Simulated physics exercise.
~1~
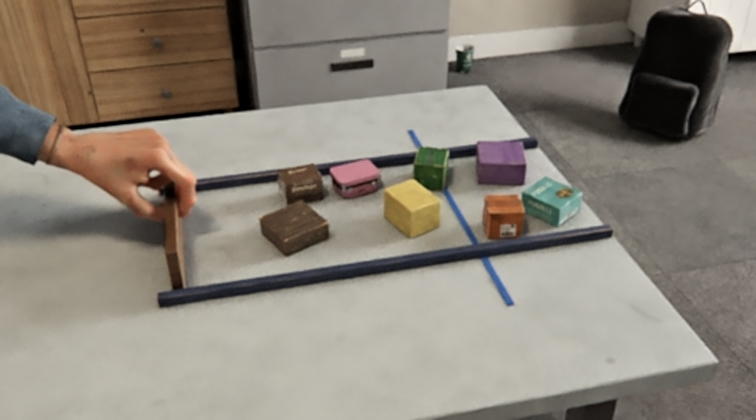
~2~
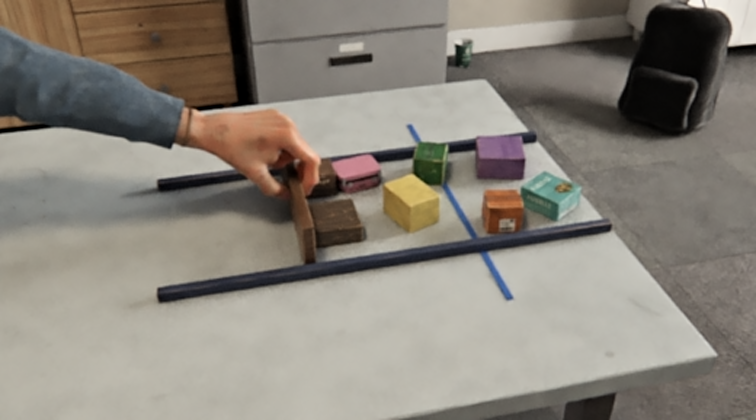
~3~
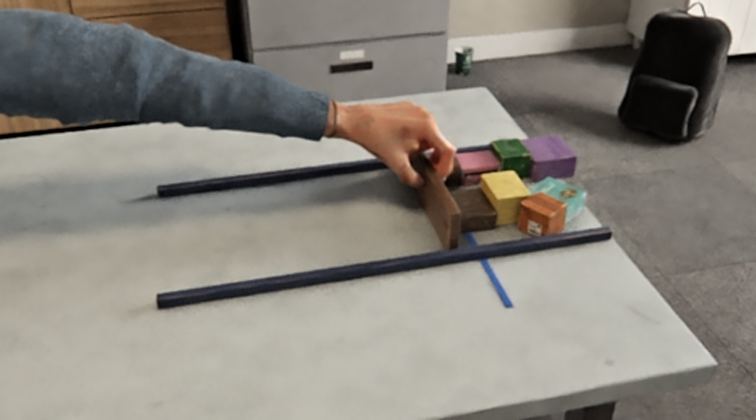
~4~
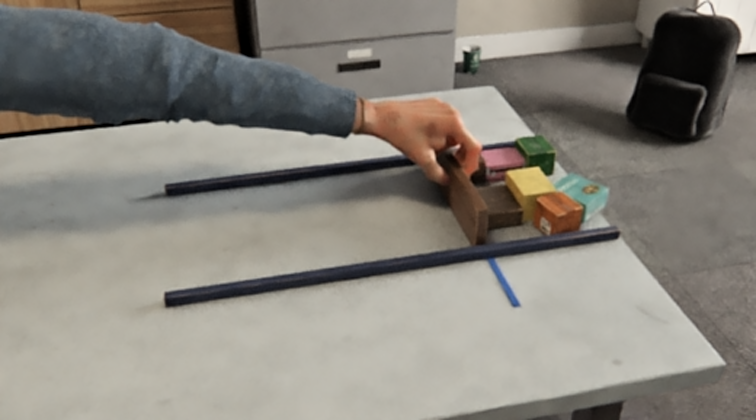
A hand slides a brown board rightward, bunching small boxes until the purple one disappears.
